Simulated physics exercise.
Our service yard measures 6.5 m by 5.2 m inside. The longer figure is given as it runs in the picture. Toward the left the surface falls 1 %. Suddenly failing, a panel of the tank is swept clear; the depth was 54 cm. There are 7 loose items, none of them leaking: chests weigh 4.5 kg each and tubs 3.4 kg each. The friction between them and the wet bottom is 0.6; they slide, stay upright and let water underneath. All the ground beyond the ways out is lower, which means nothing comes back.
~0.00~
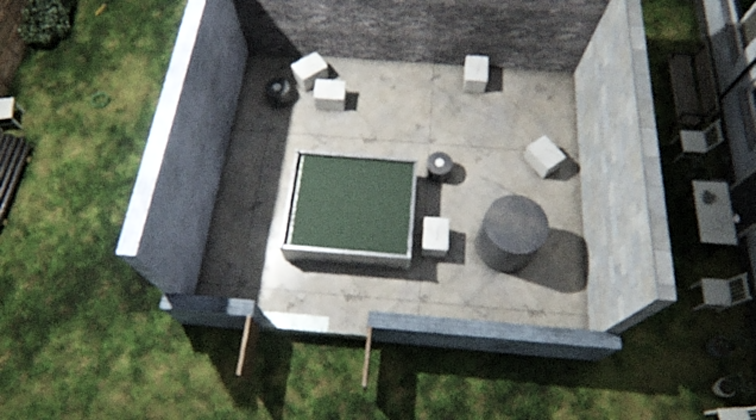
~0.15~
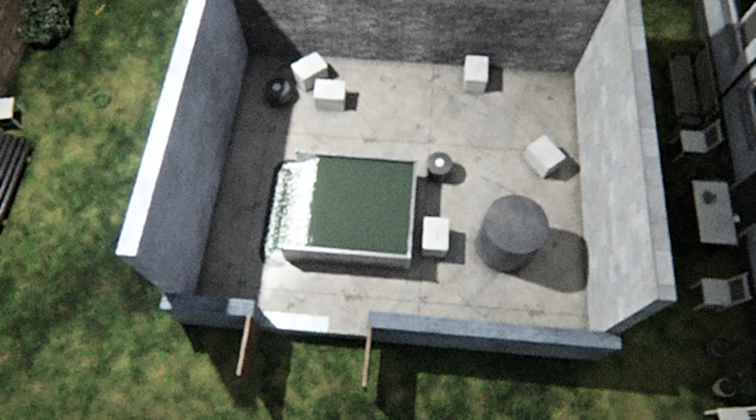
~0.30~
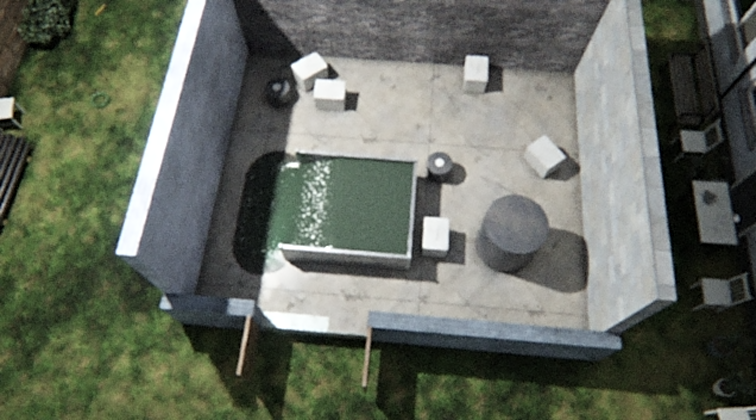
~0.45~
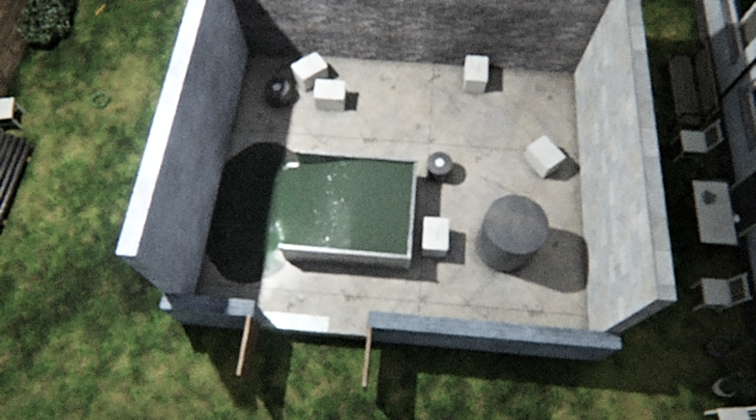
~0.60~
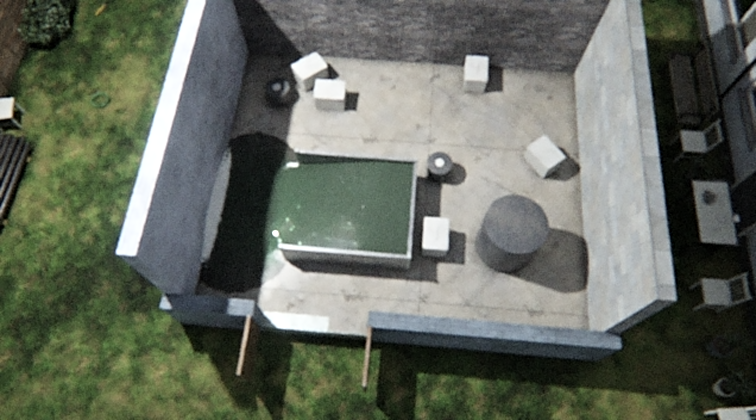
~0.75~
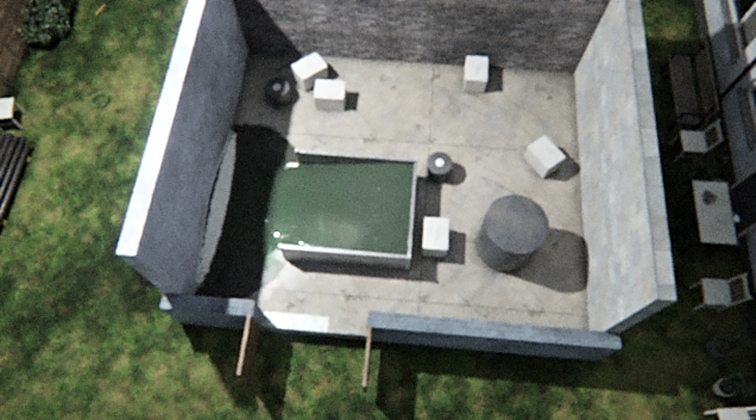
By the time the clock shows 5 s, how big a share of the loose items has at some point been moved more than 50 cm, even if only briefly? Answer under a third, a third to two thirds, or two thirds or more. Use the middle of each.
A third to two thirds.
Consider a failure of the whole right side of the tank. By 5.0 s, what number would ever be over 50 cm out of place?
Then it comes to 4 of them.
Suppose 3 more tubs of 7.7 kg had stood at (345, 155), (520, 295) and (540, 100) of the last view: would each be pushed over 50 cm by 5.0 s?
The first comes out within the limit, the second beyond the limit, the third within the limit.
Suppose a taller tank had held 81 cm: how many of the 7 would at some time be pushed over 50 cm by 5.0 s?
So the tally would be 4.
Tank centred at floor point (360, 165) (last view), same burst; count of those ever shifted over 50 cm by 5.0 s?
Then the count would be 4.
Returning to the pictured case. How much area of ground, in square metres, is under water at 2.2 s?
Around 12 m2 of it.
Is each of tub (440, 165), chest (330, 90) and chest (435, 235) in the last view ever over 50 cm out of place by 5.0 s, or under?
In that order: Less, more, less.
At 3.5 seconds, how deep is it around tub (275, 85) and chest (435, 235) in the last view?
I'd estimate 9 cm for the first and 0 cm for the second.
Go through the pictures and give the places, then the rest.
A chest at (436, 233) rests on the ground; a chest at (547, 152) rests on the ground; 3.5 m2 under water; 0 of 7 have shifted, in the first frame.
A chest at (436, 233) rests on the ground; a chest at (547, 152), on the bottom; water covers 4.4 m2; 0 of 7 have shifted, in the second frame.
A chest at (436, 233), on the bottom; a chest at (547, 152), on the bottom; 5.6 m2 under water; 0 of 7 have shifted, in the third frame.
A chest at (436, 233), on the bottom; a chest at (547, 152), on the bottom; 6.8 m2 under water; 0 of 7 have shifted, in the fourth frame.
A chest at (436, 233) rests on the ground; a chest at (547, 152), on the bottom; water covers 7.4 m2; 0 of 7 have shifted, in the fifth frame.
A chest at (436, 233) rests on the ground; a chest at (547, 152) rests on the ground; 7.8 m2 under water; 0 of 7 have shifted, in the sixth frame.
After 1.1 s 0 of 7 are over 50 cm from their spots; 0 afloat.
After 2.2 s 0 of 7 are over 50 cm from their spots; 1 afloat.
After 3.5 s 2 of 7 are over 50 cm from their spots; 1 afloat.
After 5.0 s 4 of 7 are over 50 cm from their spots, and 4 have been at some point; 3 afloat.
